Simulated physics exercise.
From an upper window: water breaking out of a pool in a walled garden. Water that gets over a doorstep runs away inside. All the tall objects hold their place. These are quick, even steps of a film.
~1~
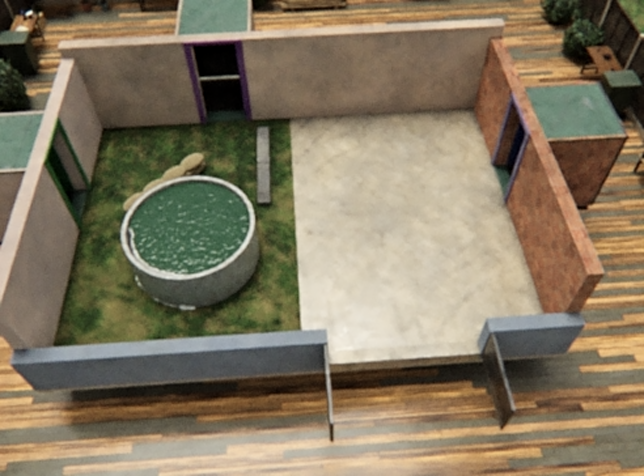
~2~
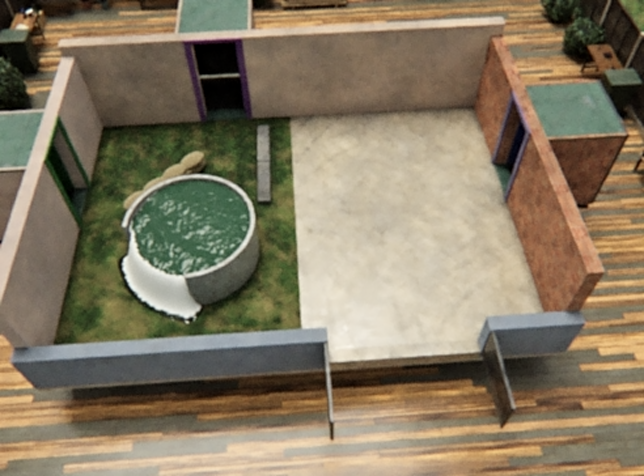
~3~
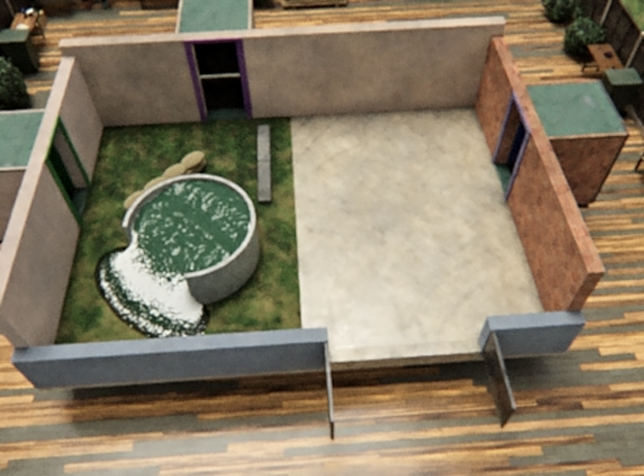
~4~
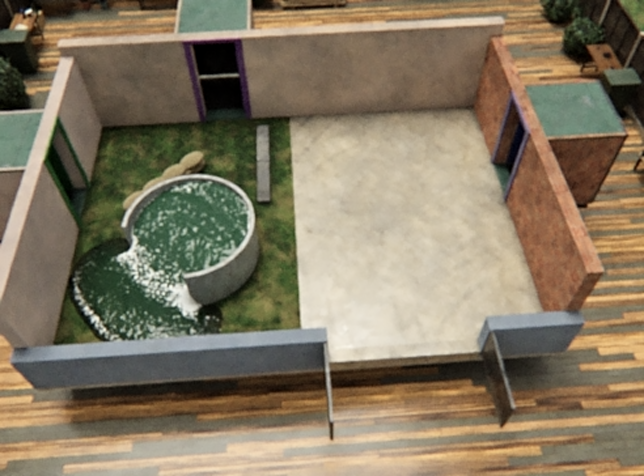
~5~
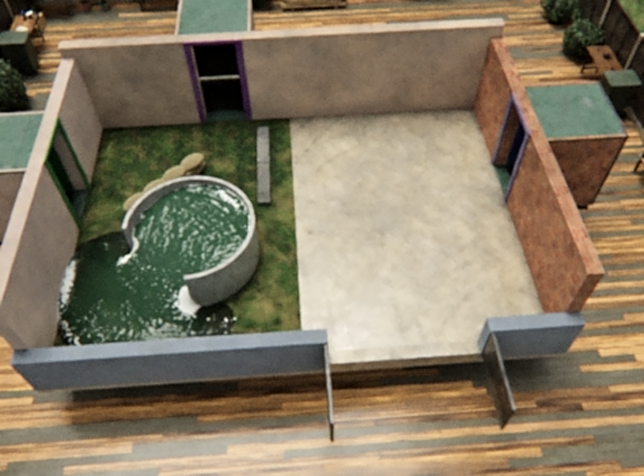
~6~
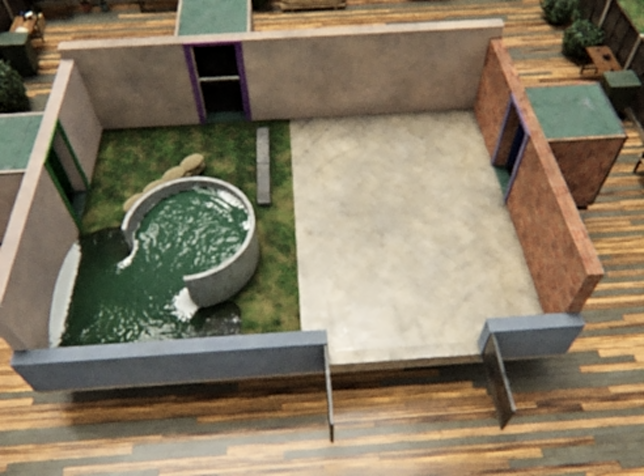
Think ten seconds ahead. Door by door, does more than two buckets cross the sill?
One by one: The green door takes more than that; the blue door stays under that; the purple door stays under that.
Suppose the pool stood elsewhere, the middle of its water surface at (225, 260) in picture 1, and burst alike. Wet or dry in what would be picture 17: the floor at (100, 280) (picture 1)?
Answer: Awash.
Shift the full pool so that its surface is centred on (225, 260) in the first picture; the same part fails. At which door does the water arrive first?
That is the one in green.
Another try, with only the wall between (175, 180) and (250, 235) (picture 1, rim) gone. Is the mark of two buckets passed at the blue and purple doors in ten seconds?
One by one: The blue one passes that mark; the purple one is over.
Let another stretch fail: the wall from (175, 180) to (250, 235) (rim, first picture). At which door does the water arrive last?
Last comes the green-painted one.
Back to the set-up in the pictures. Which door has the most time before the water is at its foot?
I say the one in blue.
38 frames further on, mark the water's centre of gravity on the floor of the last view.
Close to (216, 241).
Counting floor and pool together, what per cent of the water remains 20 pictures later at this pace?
Roughly 100 per cent.
A moment on, water covers 15 % of the floor; the green door wet at the sill, nothing in, the blue door not reached, the purple door not reached.
Next, water covers 20 % of the floor; the green door wet at the sill, nothing in, the blue door not reached, the purple door not reached.
Then, water covers 40 % of the floor; the green door under two buckets in, the blue door not reached, the purple door not reached.
Later, water covers 80 % of the floor; the green door over two buckets in, the blue door wet at the sill, nothing in, the purple door wet at the sill, nothing in.
In the end, water covers 95 % of the floor; the green door over two buckets in, the blue door under two buckets in, the purple door under two buckets in.
